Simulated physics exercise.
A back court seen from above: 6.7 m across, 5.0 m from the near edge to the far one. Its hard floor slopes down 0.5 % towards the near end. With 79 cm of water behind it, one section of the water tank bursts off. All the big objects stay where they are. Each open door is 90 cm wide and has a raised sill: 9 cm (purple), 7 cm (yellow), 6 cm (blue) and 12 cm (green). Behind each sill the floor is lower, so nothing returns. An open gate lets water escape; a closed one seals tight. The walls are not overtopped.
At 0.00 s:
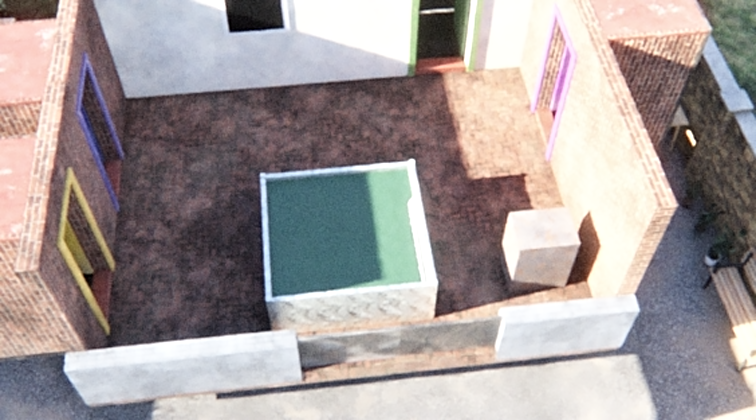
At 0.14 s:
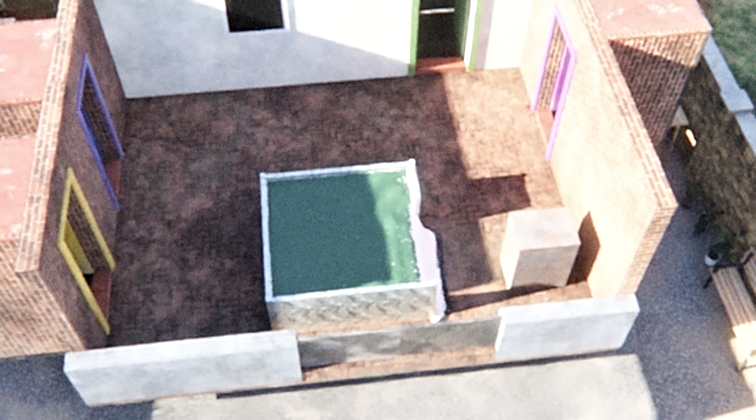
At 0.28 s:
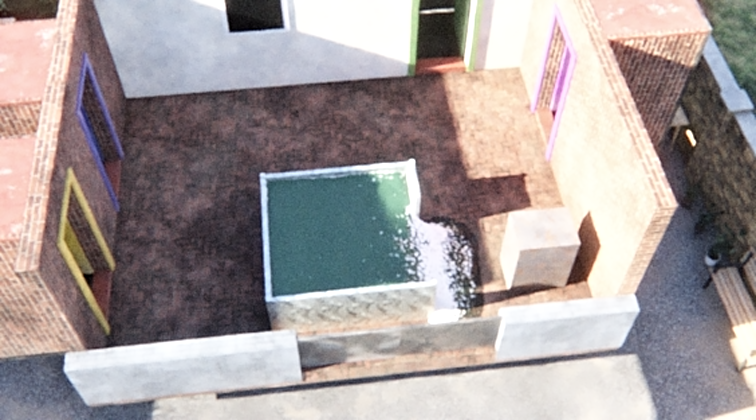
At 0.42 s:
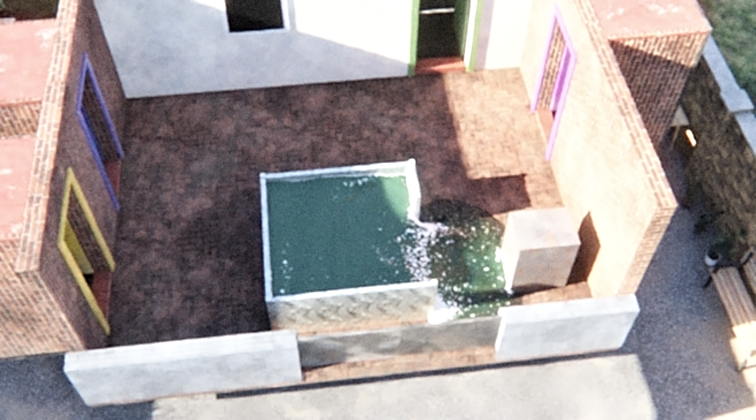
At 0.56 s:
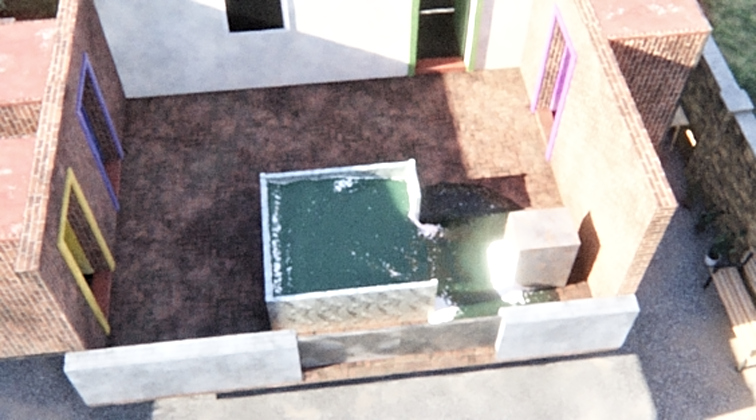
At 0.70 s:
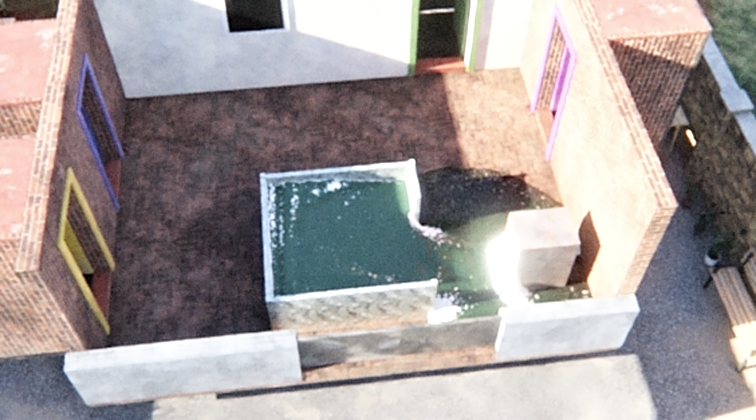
In a walled courtyard, a tank's right side bursts and green water spreads around a block.
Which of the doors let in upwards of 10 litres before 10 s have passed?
Within that time: At the purple door it passes the limit; at the yellow door it passes the limit; at the blue door it goes over the limit; at the green door it exceeds the limit.
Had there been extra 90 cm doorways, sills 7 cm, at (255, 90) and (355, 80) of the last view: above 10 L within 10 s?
In that order: Under, past it.
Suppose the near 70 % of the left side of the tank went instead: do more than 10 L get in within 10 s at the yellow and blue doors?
Against that limit: Yellow over, blue over.
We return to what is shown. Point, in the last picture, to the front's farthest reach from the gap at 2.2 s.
Near (513, 74).
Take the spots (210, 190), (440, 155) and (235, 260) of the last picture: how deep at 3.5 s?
About 0, 5 and 0 cm.
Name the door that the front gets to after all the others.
Last comes the blue one.
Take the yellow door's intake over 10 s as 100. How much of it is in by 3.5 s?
Some 0 per cent by then.
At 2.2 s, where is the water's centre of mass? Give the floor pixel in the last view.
Around (437, 252).
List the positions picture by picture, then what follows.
The first picture shows still water, 79 cm deep, in the water tank at (345, 231).
In the second picture, water pours out at (421, 263) and has run 0.8 m, to a hidden place; typically 6 cm deep outside, 79 cm at the water tank's back.
In the third picture, water pours out at (421, 264) and has run 1.0 m, to a hidden place; typically 12 cm deep outside, 79 cm at the water tank's back.
In the fourth picture, water pours out at (421, 265) and has run 1.4 m, to a hidden place; typically 12 cm deep outside, 78 cm at the water tank's back.
In the fifth picture, water pours out at (421, 265) and has run 2.0 m, to a hidden place; typically 8 cm deep outside, 69 cm at the water tank's back.
In the sixth picture, water pours out at (421, 265) and has run 2.5 m, to a hidden place; typically 7 cm deep outside, 68 cm at the water tank's back.
After 1.4 s water covers 20 % of the floor and is deepest (64 cm) near (591, 325); purple door 11 cm at the sill, 0 L in, yellow door not reached, blue door not reached, green door not reached.
After 2.2 s water covers 30 % of the floor and is deepest (54 cm) near (578, 327); purple door 17 cm at the sill, 8 L in, yellow door not reached, blue door not reached, green door not reached.
After 3.5 s water covers 50 % of the floor and is deepest (34 cm) near (510, 98); purple door 13 cm at the sill, 33 L in, yellow door not reached, blue door not reached, green door 29 cm at the sill, 68 L in.
After 6.0 s water covers 90 % of the floor and is deepest (20 cm) near (515, 81); purple door 14 cm at the sill, 50 L in, yellow door 9 cm at the sill, 5 L in, blue door 15 cm at the sill, 7 L in, green door 17 cm at the sill, 187 L in.
After 10.0 s water covers 100 % of the floor and is deepest (18 cm) near (258, 361); purple door 9 cm at the sill, 78 L in, yellow door 13 cm at the sill, 29 L in, blue door 12 cm at the sill, 111 L in, green door 8 cm at the sill, 202 L in.
